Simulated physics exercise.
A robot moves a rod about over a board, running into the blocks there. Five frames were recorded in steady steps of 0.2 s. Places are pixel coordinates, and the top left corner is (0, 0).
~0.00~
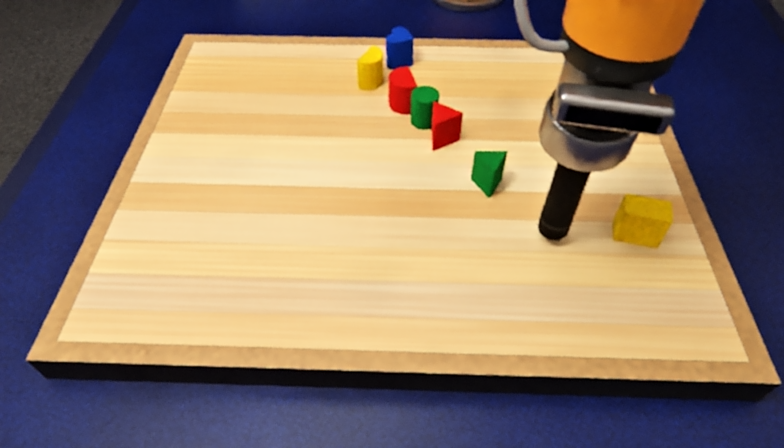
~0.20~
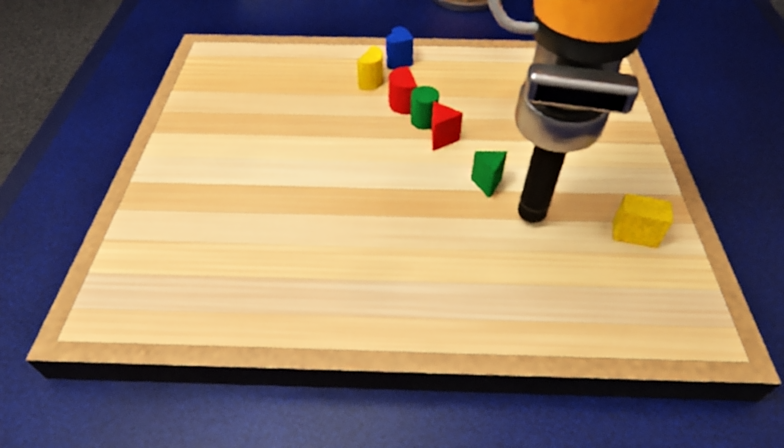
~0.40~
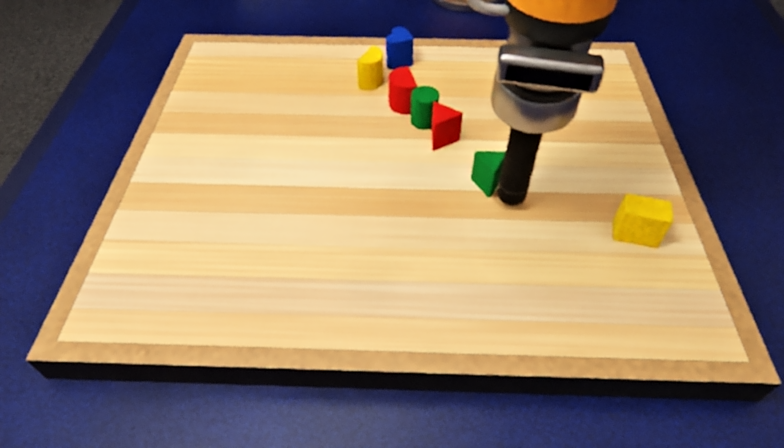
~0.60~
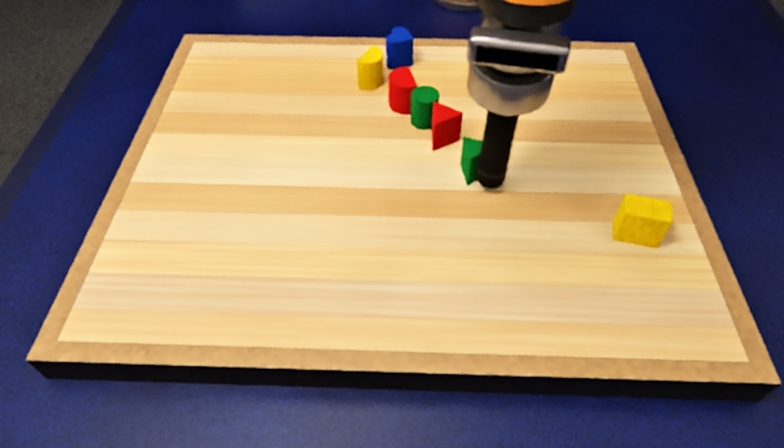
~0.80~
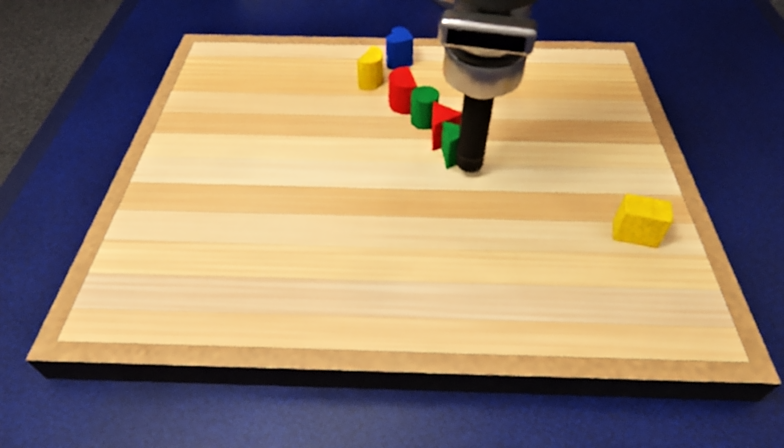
The clip shows a robot moving a black rod up and to the left over a wooden board of colored blocks, reaching the green triangular block and pushing it toward the red triangular one while the yellow cube stays still.
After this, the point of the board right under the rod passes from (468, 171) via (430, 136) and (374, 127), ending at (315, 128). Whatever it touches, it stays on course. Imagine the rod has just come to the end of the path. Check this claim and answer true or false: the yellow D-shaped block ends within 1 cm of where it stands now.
It is true.
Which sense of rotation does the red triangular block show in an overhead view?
That block twists clockwise.
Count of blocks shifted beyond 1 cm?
It's going to be three or more.
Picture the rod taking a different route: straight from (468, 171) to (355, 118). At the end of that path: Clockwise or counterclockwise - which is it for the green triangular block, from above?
Spin direction: Clockwise.
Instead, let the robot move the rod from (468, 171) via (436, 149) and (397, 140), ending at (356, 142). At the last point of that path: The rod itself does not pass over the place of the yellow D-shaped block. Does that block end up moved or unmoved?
That block stays in place.
What follows on the original path. One third of the way, rod at (429, 128); red D-shaped block at (391, 70); green cylinder at (419, 72); red triangular block at (430, 88), turned 100° clockwise; green triangular block at (408, 111), turned 75° anticlockwise.
Two thirds of the way, rod at (372, 120); red D-shaped block at (391, 70); green cylinder at (420, 67); red triangular block at (422, 87); green triangular block at (375, 114).
At the end, rod at (314, 121); yellow D-shaped block in place; red D-shaped block at (391, 70); green cylinder at (420, 67); red triangular block at (422, 87), turned 150° clockwise; green triangular block at (375, 114), turned 140° anticlockwise.
